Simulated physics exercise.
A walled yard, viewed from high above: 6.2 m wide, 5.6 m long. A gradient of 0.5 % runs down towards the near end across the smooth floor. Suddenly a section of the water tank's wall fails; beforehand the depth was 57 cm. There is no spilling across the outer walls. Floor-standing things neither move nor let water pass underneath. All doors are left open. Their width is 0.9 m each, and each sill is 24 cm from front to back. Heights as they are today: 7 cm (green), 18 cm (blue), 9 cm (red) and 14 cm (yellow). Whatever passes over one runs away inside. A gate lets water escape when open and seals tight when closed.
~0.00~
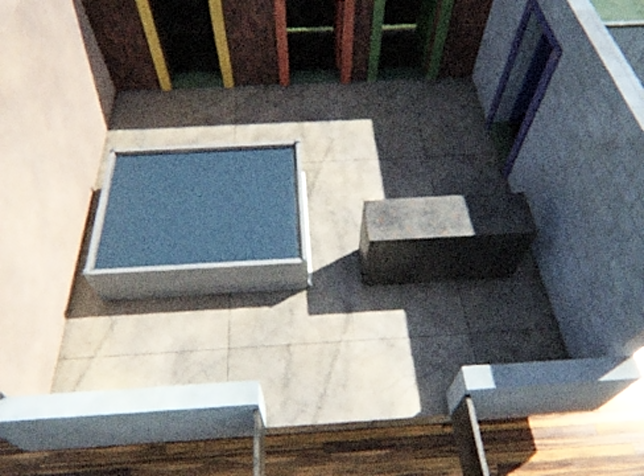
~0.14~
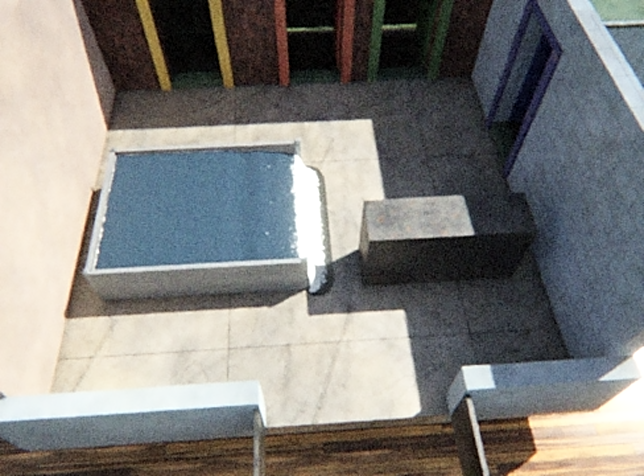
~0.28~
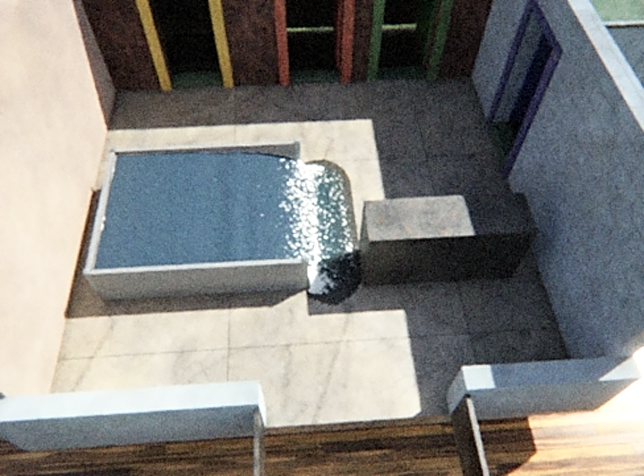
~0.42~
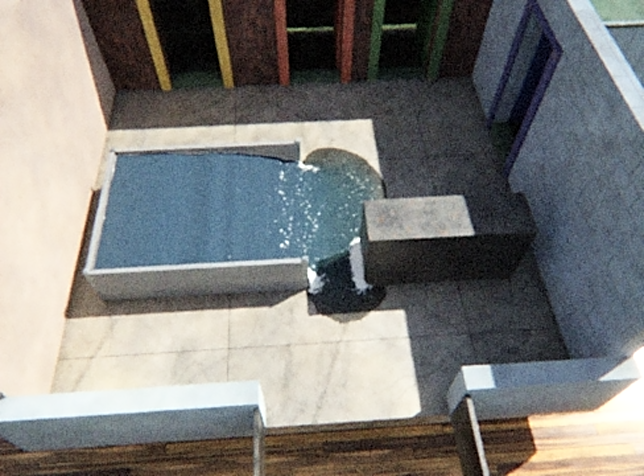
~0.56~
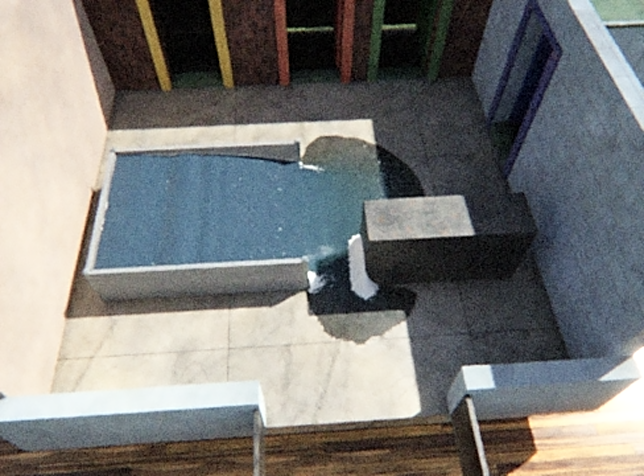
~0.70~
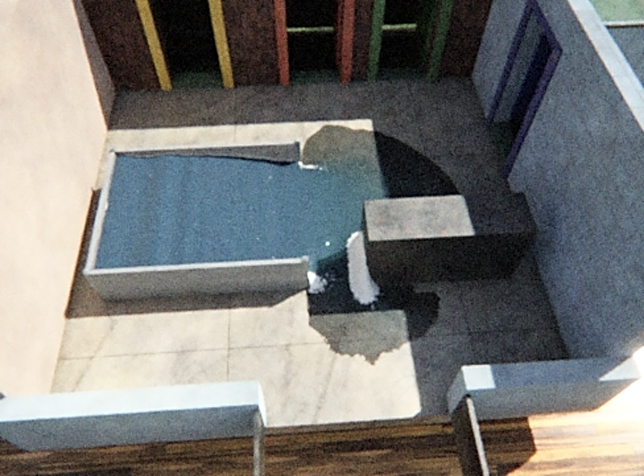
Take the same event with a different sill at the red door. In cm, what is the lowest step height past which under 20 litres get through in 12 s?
Close to 5 cm is just enough.
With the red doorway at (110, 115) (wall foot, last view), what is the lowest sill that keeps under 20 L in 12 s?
Roughly 9.5 cm.
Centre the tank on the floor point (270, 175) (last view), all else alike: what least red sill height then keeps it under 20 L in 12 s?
6.0 cm or thereabouts.
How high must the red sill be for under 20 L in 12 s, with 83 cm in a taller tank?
Then a height close to 8.5 cm.
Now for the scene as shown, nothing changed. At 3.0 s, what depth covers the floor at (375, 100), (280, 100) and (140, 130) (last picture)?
Some 1, 0 and 0 cm.
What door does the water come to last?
The yellow one.
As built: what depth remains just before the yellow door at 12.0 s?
About 8.0 cm.
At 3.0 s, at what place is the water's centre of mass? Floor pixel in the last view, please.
The water's centre is at about (361, 207).
After 1.4 s water covers 35 % of the floor, deepest (38 cm) near (347, 267); it has not reached the red door.
After 3.0 s water covers 50 % of the floor, deepest (40 cm) near (473, 90); it has not reached the red door.
After 12.0 s water covers 100 % of the floor, deepest (11 cm) near (55, 374); 5 cm at the red door, 1 litre in over its 9 cm sill.
At the red door as built, the water arrived by 3.7 s and peaked near 9 cm at 5.4 s.
With a sill of 4.5 cm, 30 litres would have come in within the 12 s; with 6 cm, 12 litres. So under 20 litres takes about 5 cm.
